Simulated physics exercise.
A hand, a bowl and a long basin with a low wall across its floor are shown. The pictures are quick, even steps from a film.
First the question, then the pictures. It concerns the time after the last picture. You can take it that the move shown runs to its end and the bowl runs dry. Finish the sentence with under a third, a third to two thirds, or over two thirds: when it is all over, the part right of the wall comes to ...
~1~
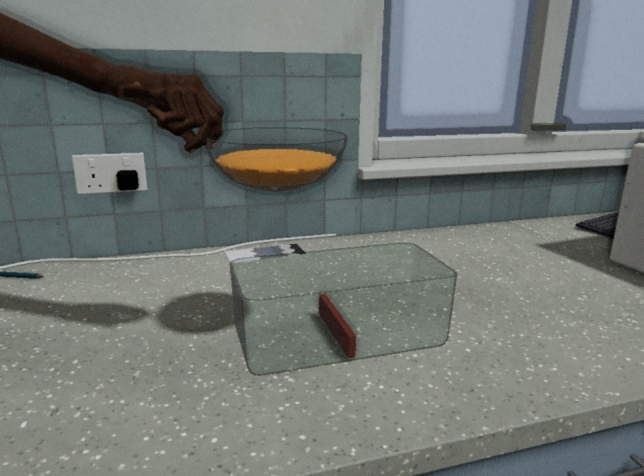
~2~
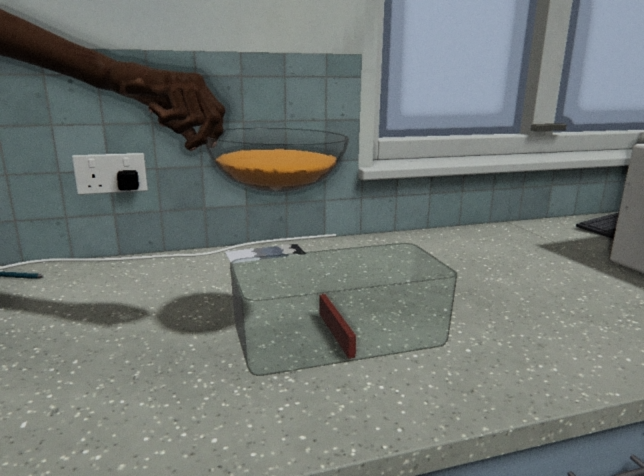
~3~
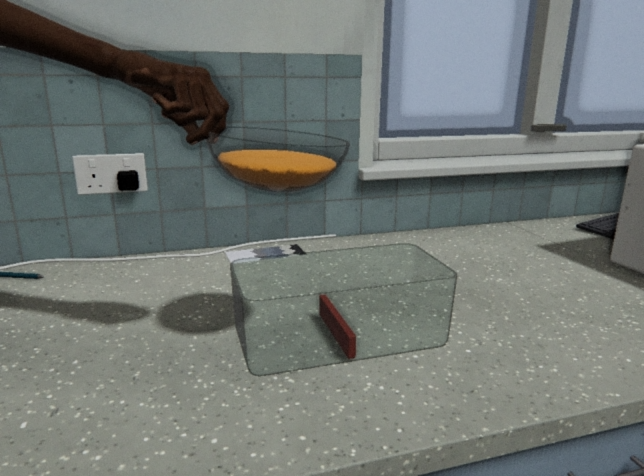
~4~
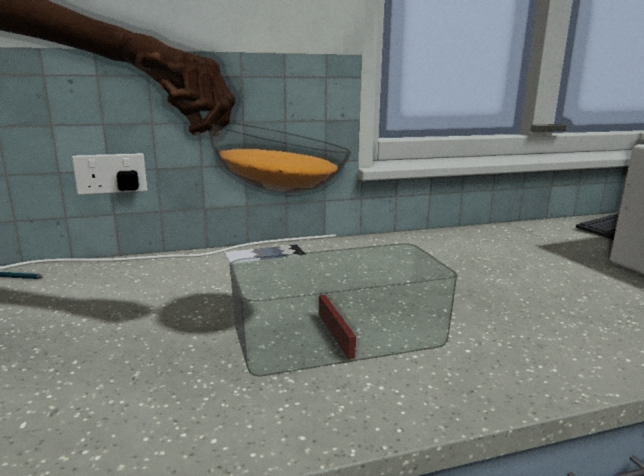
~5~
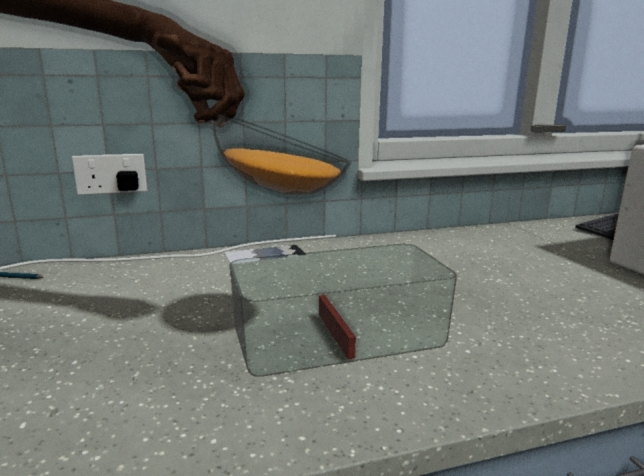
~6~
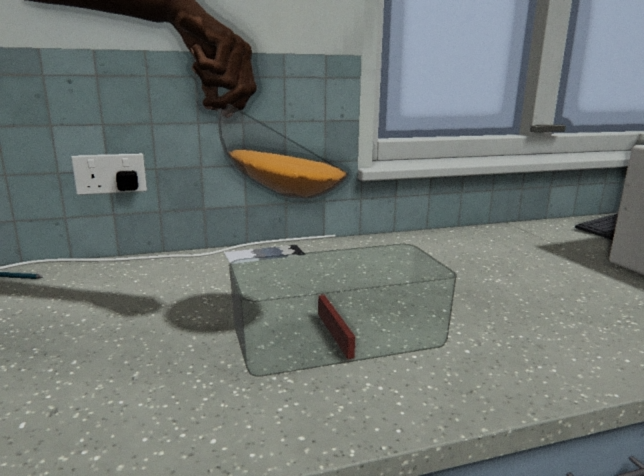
When it is all over, the part right of the wall comes to over two thirds.
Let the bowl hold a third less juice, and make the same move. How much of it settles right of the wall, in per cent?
Estimate: Close to 80 per cent.
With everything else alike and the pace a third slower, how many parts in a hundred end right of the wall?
I'd say close to 80 %.
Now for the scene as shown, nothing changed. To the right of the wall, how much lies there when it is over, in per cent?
Some 75 per cent.
A moment on, the tilt is 88° and 6 per cent is still to pour, 0 is left of the wall and 38 right of it.
Next, the tilt is 97° and 0 per cent is still to pour, 15 is left of the wall and 76 right of it.
Then the tilt is 97° and 0 per cent is still to pour, 21 is left of the wall and 75 right of it.
Later the tilt is 97° and 0 per cent is still to pour, 21 is left of the wall and 74 right of it.
At rest 21 per cent lies left of the wall, 74 right of it and 4 outside.
